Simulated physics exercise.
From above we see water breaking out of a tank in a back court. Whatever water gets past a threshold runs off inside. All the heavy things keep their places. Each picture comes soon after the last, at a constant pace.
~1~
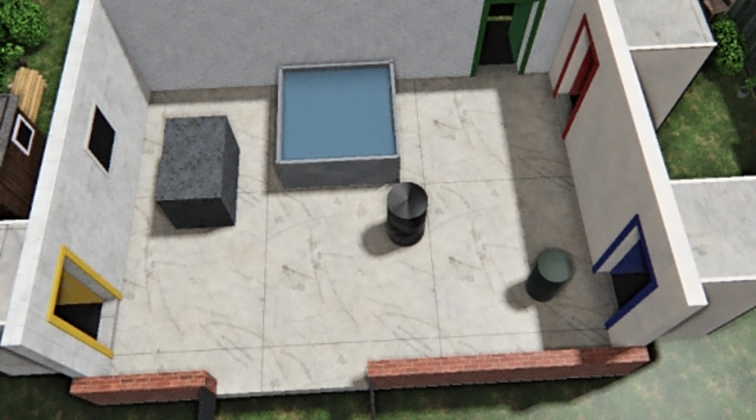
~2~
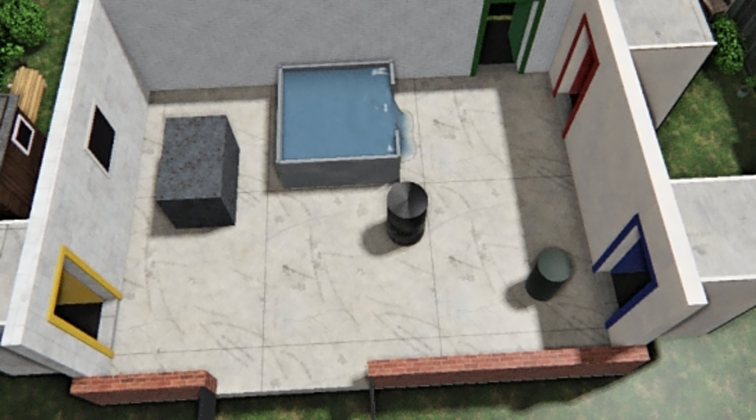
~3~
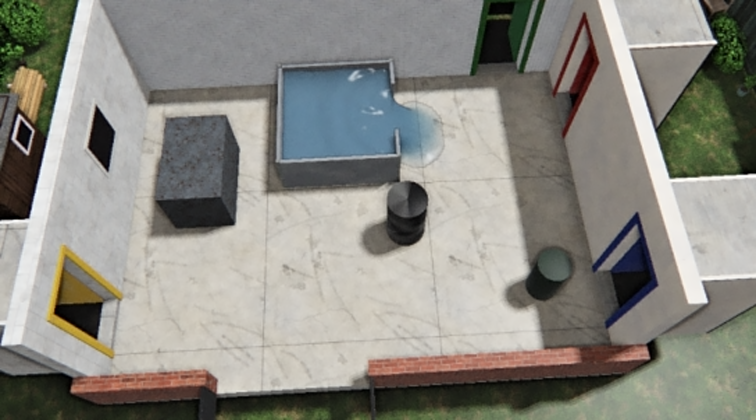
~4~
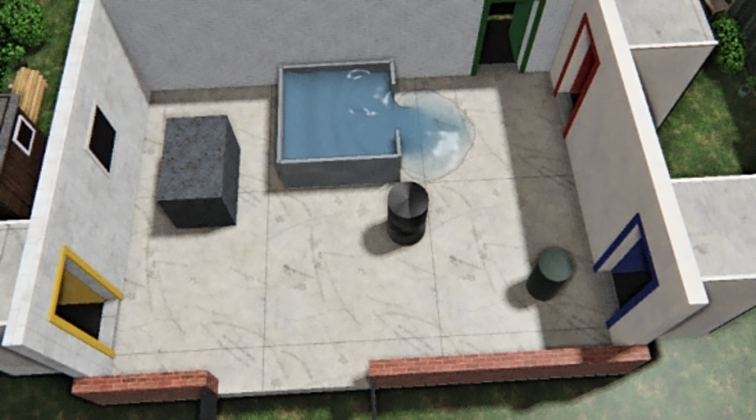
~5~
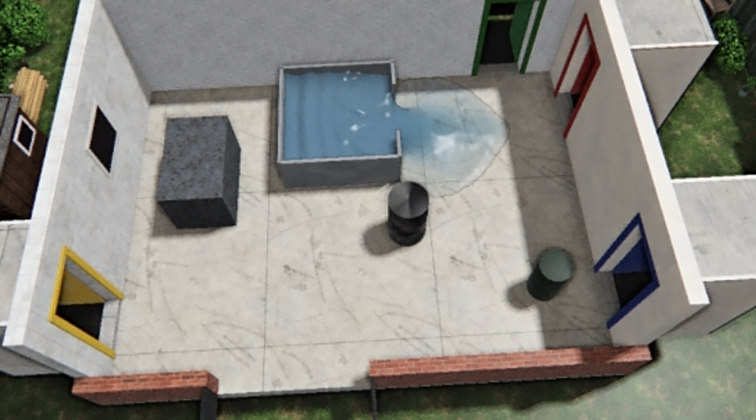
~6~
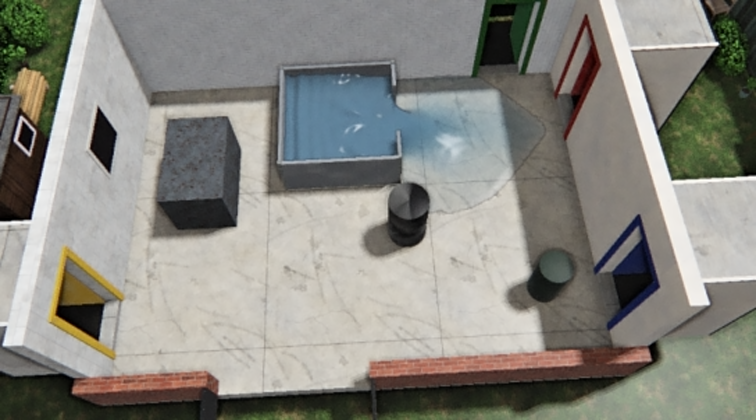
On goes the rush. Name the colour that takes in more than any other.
Green.
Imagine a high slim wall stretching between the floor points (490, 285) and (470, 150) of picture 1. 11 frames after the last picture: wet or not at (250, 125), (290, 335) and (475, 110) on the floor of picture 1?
In sequence: Spared, spared, swamped.
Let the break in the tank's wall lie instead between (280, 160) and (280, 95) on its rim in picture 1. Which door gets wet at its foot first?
I'd go with the yellow one.
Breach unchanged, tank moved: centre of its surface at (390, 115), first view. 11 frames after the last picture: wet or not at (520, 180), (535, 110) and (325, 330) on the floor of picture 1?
One after the other: Covered, under water, dry.
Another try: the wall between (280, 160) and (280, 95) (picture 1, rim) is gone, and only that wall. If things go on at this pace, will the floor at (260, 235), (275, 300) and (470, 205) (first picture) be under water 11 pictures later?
Soaked, soaked, untouched.
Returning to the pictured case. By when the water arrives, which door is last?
It's the yellow one.
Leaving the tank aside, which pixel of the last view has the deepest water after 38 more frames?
I'd mark about pixel (610, 358).
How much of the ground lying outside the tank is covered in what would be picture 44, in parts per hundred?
60 %, roughly.
A moment on, water covers 25 % of the floor; red door some in, blue door not reached, green door a trickle in, yellow door not reached.
Next, water covers 30 % of the floor; red door a lot in, blue door wet at the sill, nothing in, green door some in, yellow door not reached.
Then, water covers 35 % of the floor; red door a lot in, blue door a trickle in, green door a lot in, yellow door not reached.
Later, water covers 60 % of the floor; red door a lot in, blue door some in, green door a lot in, yellow door not reached.
In the end, water covers 90 % of the floor; red door a lot in, blue door a lot in, green door a lot in, yellow door wet at the sill, nothing in; the green door has let in the most.
